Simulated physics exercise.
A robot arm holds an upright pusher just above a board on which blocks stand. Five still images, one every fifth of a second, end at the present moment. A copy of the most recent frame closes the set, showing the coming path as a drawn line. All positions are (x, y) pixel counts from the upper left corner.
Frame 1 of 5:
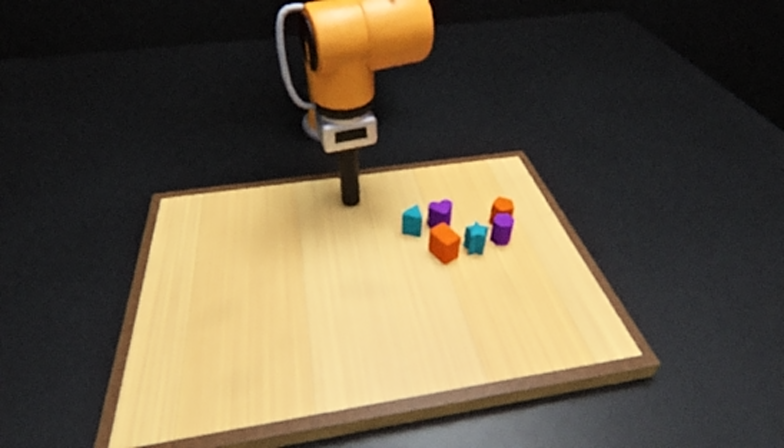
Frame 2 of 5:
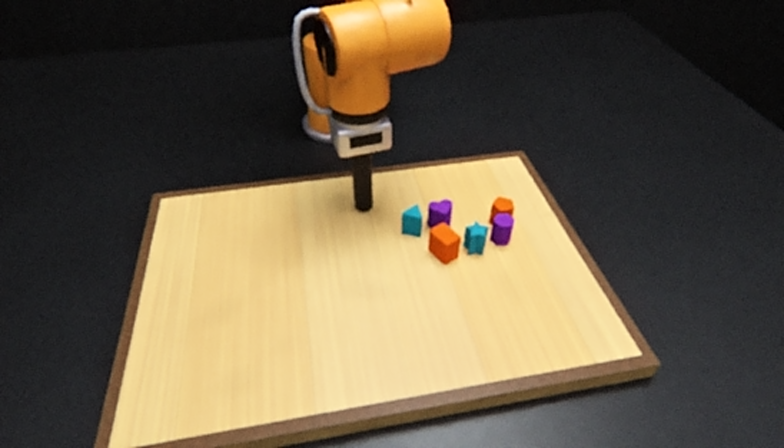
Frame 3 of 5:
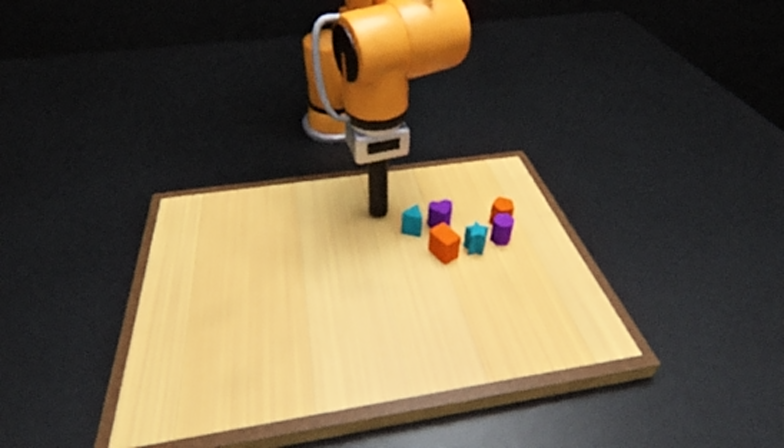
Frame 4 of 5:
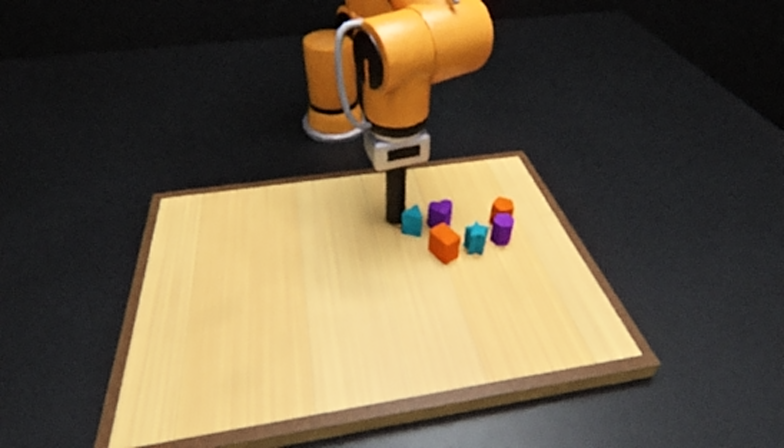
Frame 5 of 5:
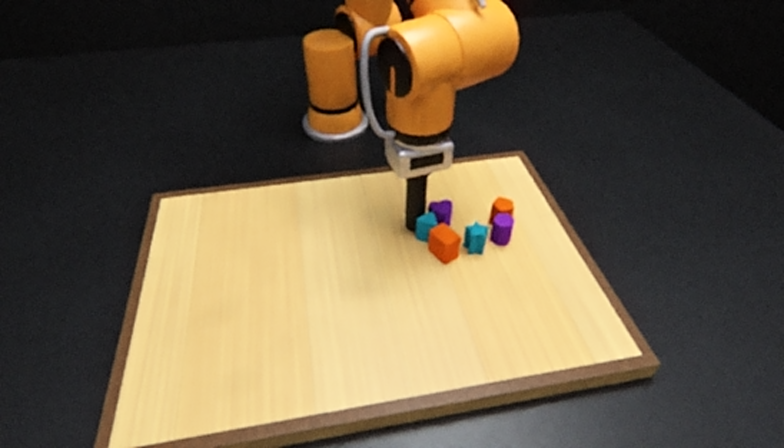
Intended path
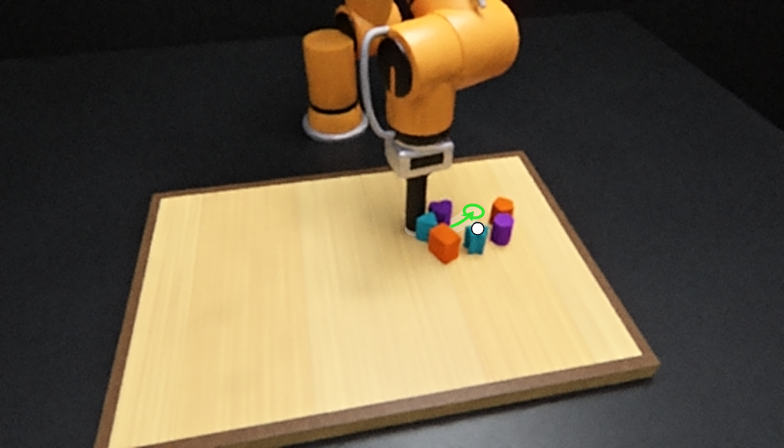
An orange robot arm holding a dark upright pusher reaches over a pale wooden board with a brown rim, set on a black surface and seen from above at an angle by a still camera. Right of the pusher stand a turquoise triangular block, a purple heart, an orange block, a turquoise star, and an orange and a purple block. The pusher glides right and slightly nearer, then nudges the triangular block a short way rightward.
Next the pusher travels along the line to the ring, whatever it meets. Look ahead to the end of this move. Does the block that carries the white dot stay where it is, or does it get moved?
It gets no push and keeps its place.
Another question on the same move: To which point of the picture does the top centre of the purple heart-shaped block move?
My best guess is (497, 192).
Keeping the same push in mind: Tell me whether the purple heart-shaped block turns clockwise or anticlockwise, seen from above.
It spins with the clock.
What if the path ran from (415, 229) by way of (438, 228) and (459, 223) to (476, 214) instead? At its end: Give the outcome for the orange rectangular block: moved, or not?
It will end up elsewhere.
Drawn move, from (415, 229) via (439, 229) and (460, 223), ending at (474, 211); the dot is on the turquoise star-shaped block.
What follows on the original path. One third of the way, pusher at (439, 225); turquoise triangular piece at (451, 221), turned 30° clockwise; purple heart-shaped block at (460, 203); orange rectangular block at (455, 239), turned 30° clockwise.
Two thirds of the way, pusher at (460, 219); turquoise triangular piece at (452, 221), turned 30° clockwise; purple heart-shaped block at (482, 197); orange rectangular block at (455, 239), turned 30° clockwise.
At the end, pusher at (474, 208); turquoise triangular piece at (452, 221), turned 30° clockwise; purple heart-shaped block at (497, 192), turned 35° clockwise; orange rectangular block at (455, 239), turned 30° clockwise; turquoise star-shaped block still.
